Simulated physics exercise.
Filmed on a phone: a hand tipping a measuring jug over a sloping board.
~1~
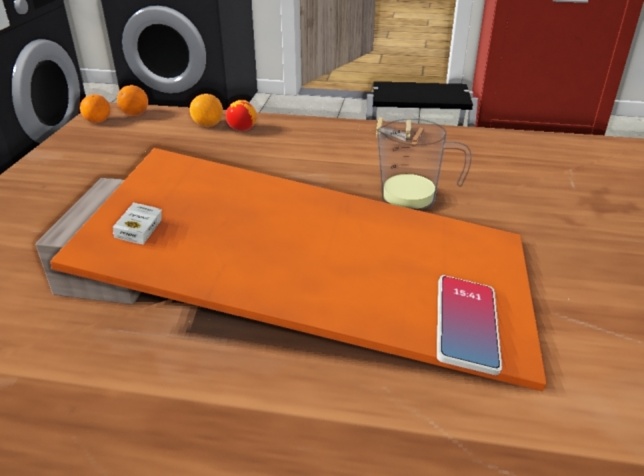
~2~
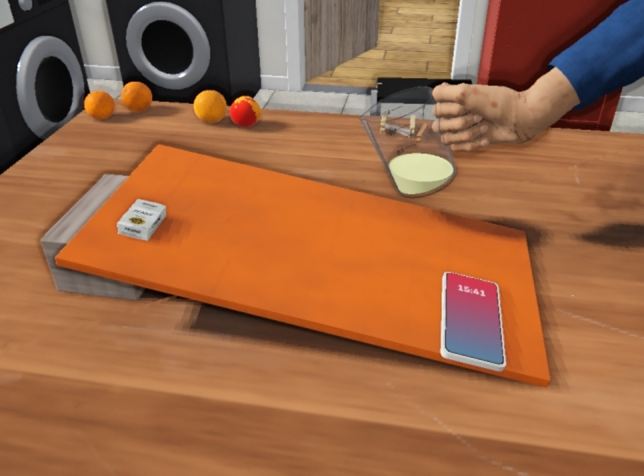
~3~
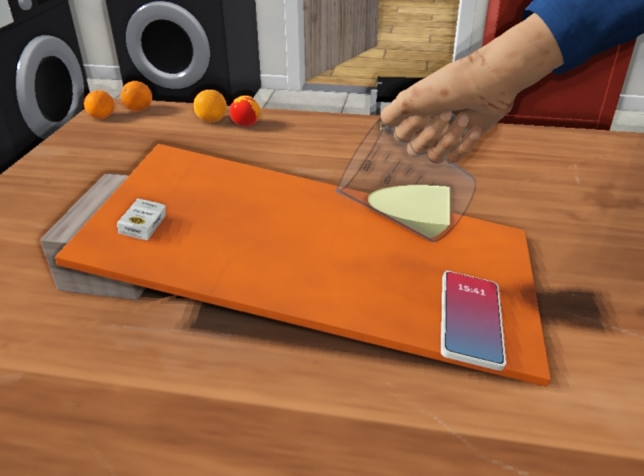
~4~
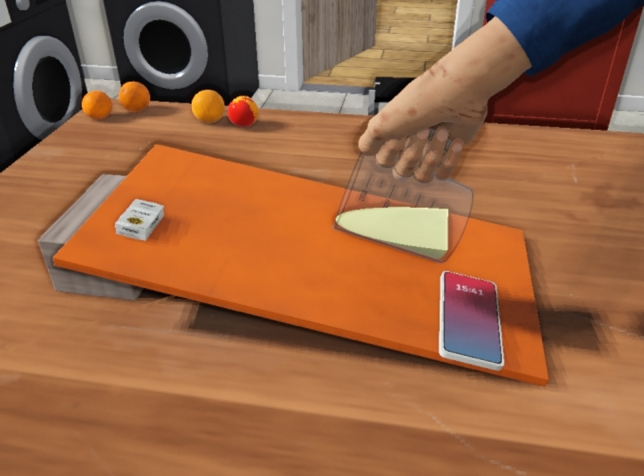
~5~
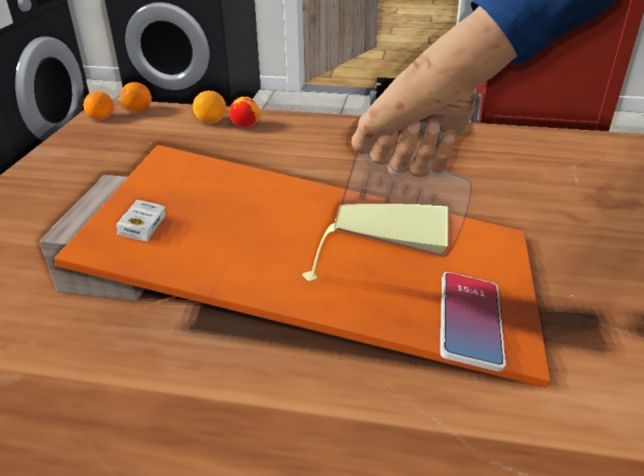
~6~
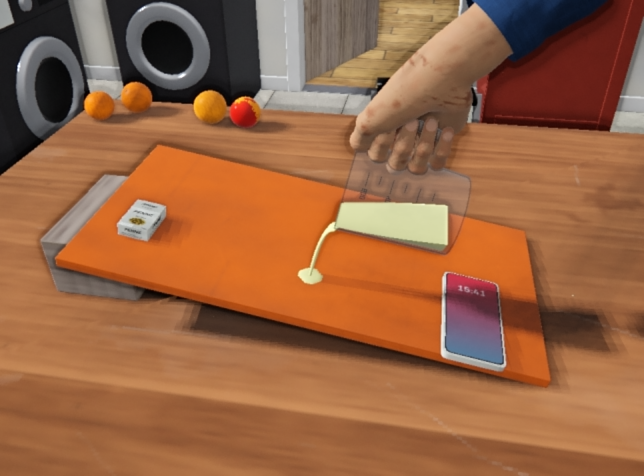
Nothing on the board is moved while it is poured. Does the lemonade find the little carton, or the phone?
The little carton stays dry; the phone gets wet.
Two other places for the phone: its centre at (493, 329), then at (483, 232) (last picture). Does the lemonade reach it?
At the first place it is reached, at the second it stays dry.
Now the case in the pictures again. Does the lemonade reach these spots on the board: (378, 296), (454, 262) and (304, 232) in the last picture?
The first is in the puddle; the next in the puddle; the last untouched.
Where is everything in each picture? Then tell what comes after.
The first frame shows the board slopes down to the right; measuring jug (411, 164) nearly empty; little carton (139, 223); phone (468, 321).
The second frame shows measuring jug (412, 142) tipped 20° with all of its load; little carton (143, 219).
The third frame shows measuring jug (405, 180) tipped 60° with all of its load; phone (472, 316).
The fourth frame shows the board slopes down to the right; measuring jug (400, 204) tipped 70° with all of its load; little carton (141, 219).
The fifth frame shows the first of it lands; measuring jug (399, 201) tipped 75° with all of its load; phone (471, 317).
The sixth frame shows the first of it lands; measuring jug (399, 200) tipped 75° with nearly all of its load; little carton (143, 219); phone (472, 317).
Soon after, it runs down to the right; the little carton is dry; the phone is dry.
Later, it runs down to the right and off the end; the little carton is dry; the phone is wet.
In the end, it runs down to the right and off the end; the little carton is dry; the phone is wet.
